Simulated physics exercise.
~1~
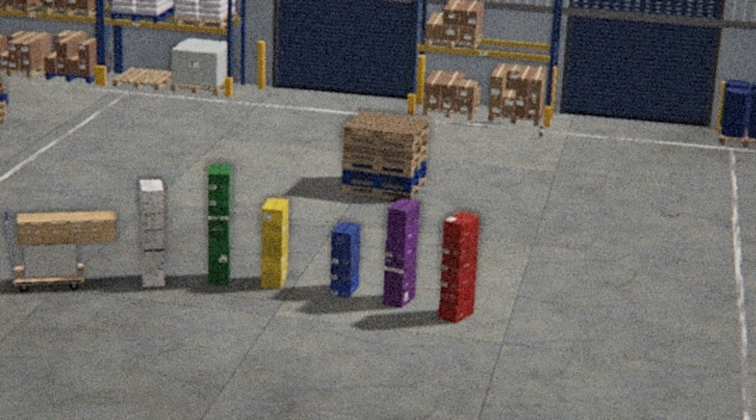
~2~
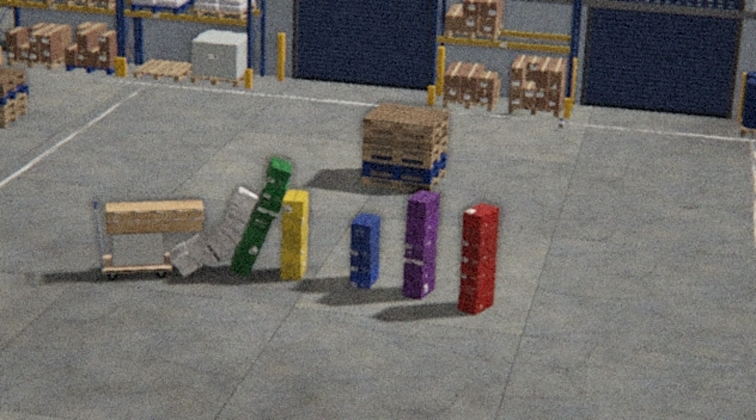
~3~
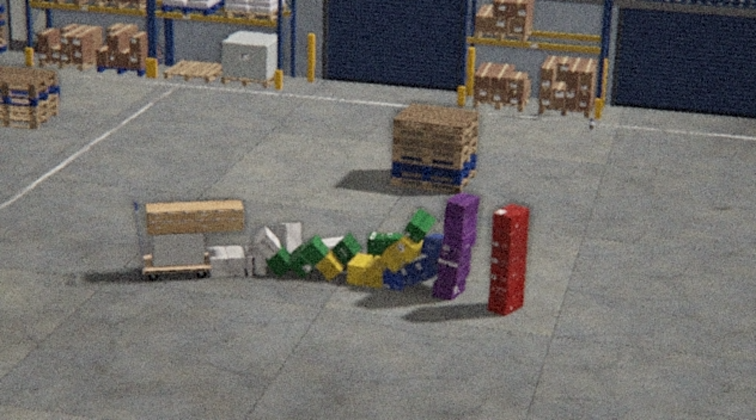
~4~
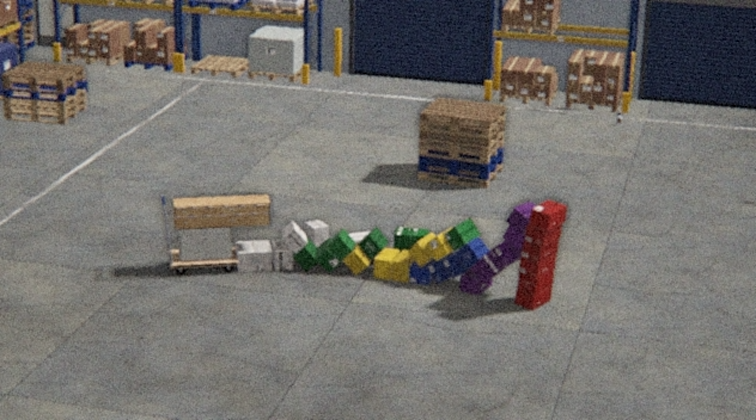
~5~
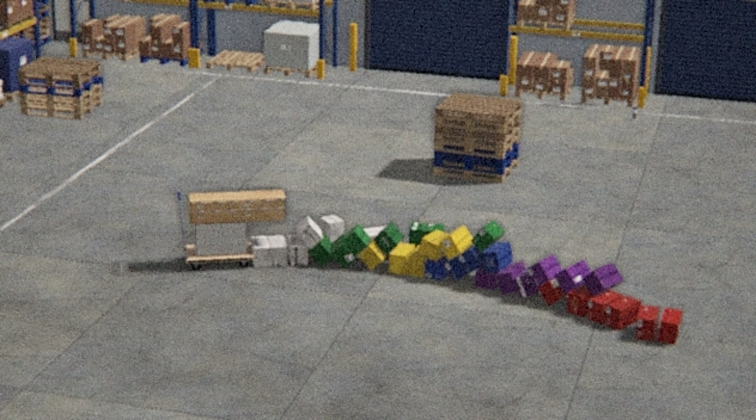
A trolley carrying a long tan carton stands at the left of a grey warehouse floor, seen from above, with six columns of stacked cartons to its right, white, green, yellow, blue, purple and red. A loaded pallet stands behind them, before shelving and dark shutters. The trolley rolls right with nobody holding it and knocks over the white column, which tips the green one. The green, yellow and blue columns topple rightward in turn, then the purple one leans into the red. Finally, the red column falls too, leaving a jumbled line of cartons, with the trolley at its left end.
